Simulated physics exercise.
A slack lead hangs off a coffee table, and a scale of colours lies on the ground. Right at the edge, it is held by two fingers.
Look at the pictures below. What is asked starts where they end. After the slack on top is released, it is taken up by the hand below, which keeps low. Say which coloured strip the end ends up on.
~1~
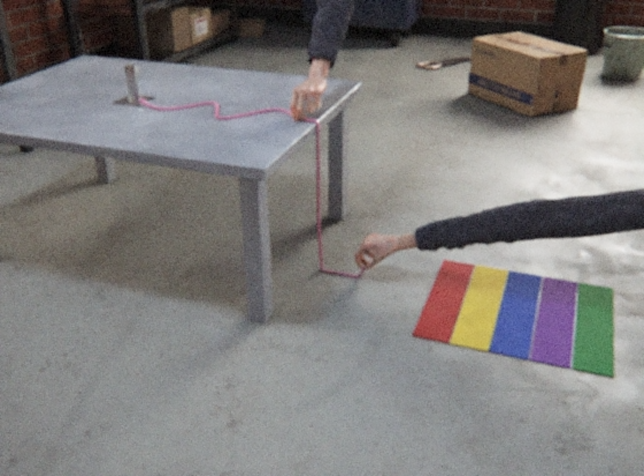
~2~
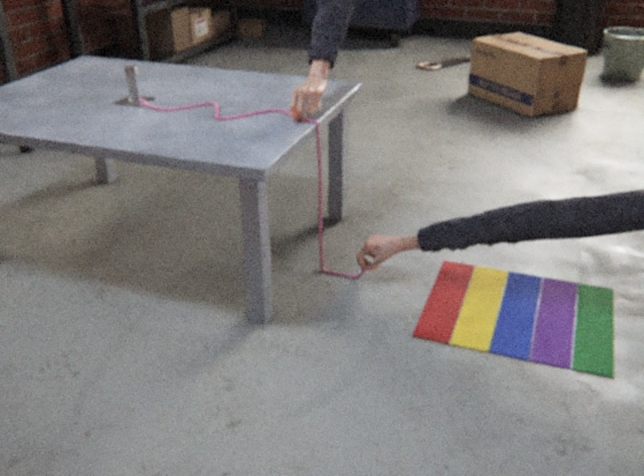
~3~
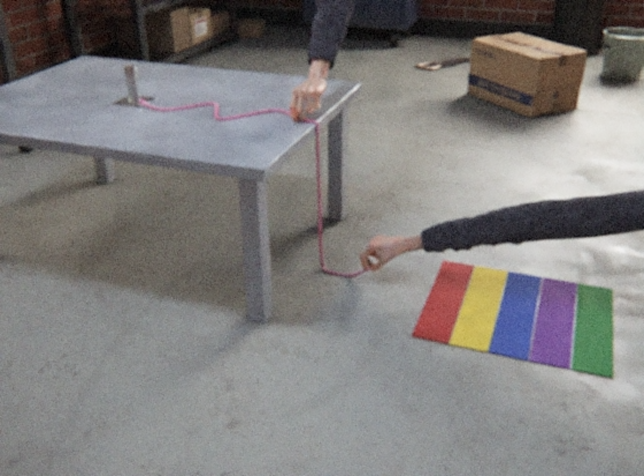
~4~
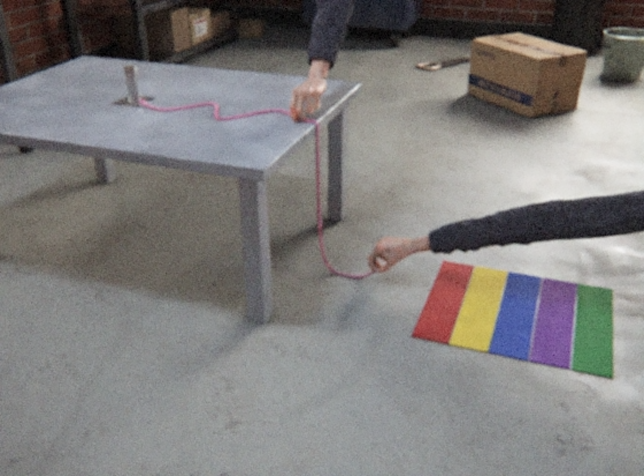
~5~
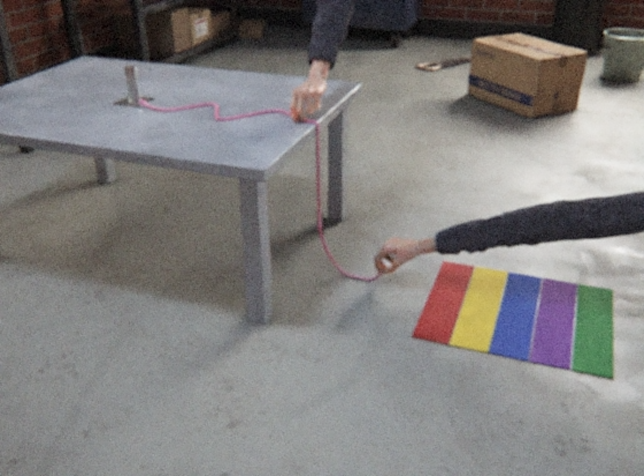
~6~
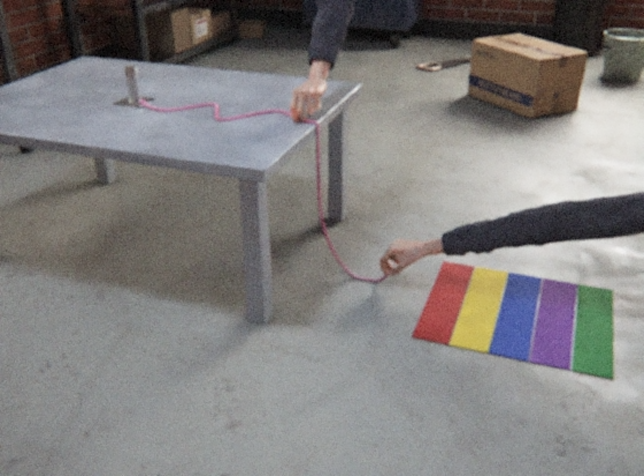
It ends up on the purple strip.
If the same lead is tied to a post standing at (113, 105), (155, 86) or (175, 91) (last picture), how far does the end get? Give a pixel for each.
First (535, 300), then (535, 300), and last (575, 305).
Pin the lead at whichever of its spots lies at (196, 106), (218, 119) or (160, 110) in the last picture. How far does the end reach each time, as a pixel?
About (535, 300), (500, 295) and (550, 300).
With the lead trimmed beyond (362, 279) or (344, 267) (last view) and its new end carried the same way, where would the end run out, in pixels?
First try: Near (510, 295). Second try: Near (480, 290).
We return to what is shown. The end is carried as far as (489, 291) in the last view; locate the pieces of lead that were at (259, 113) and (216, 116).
Taking them in turn, (307, 122) and then (256, 115).
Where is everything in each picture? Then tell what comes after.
The first picture shows end (363, 267); red (436, 323); yellow (474, 331); blue (512, 339); purple (552, 347); green (594, 355).
The second picture shows end (366, 268); lead through (159, 109) (217, 108) (259, 113) (314, 123) (320, 192) (322, 258).
The third picture shows end (369, 268).
The fourth picture shows end (376, 270); lead through (158, 109) (217, 108) (258, 113) (313, 123) (318, 192) (324, 259).
The fifth picture shows end (383, 271).
The sixth picture shows end (389, 273); lead through (159, 110) (217, 109) (259, 113) (314, 123) (319, 192) (338, 259).
Soon after, end near (489, 291); over yellow.
Then, end near (529, 298); over blue.
At full stretch, end near (554, 303); over purple. It gets as far as the purple strip.
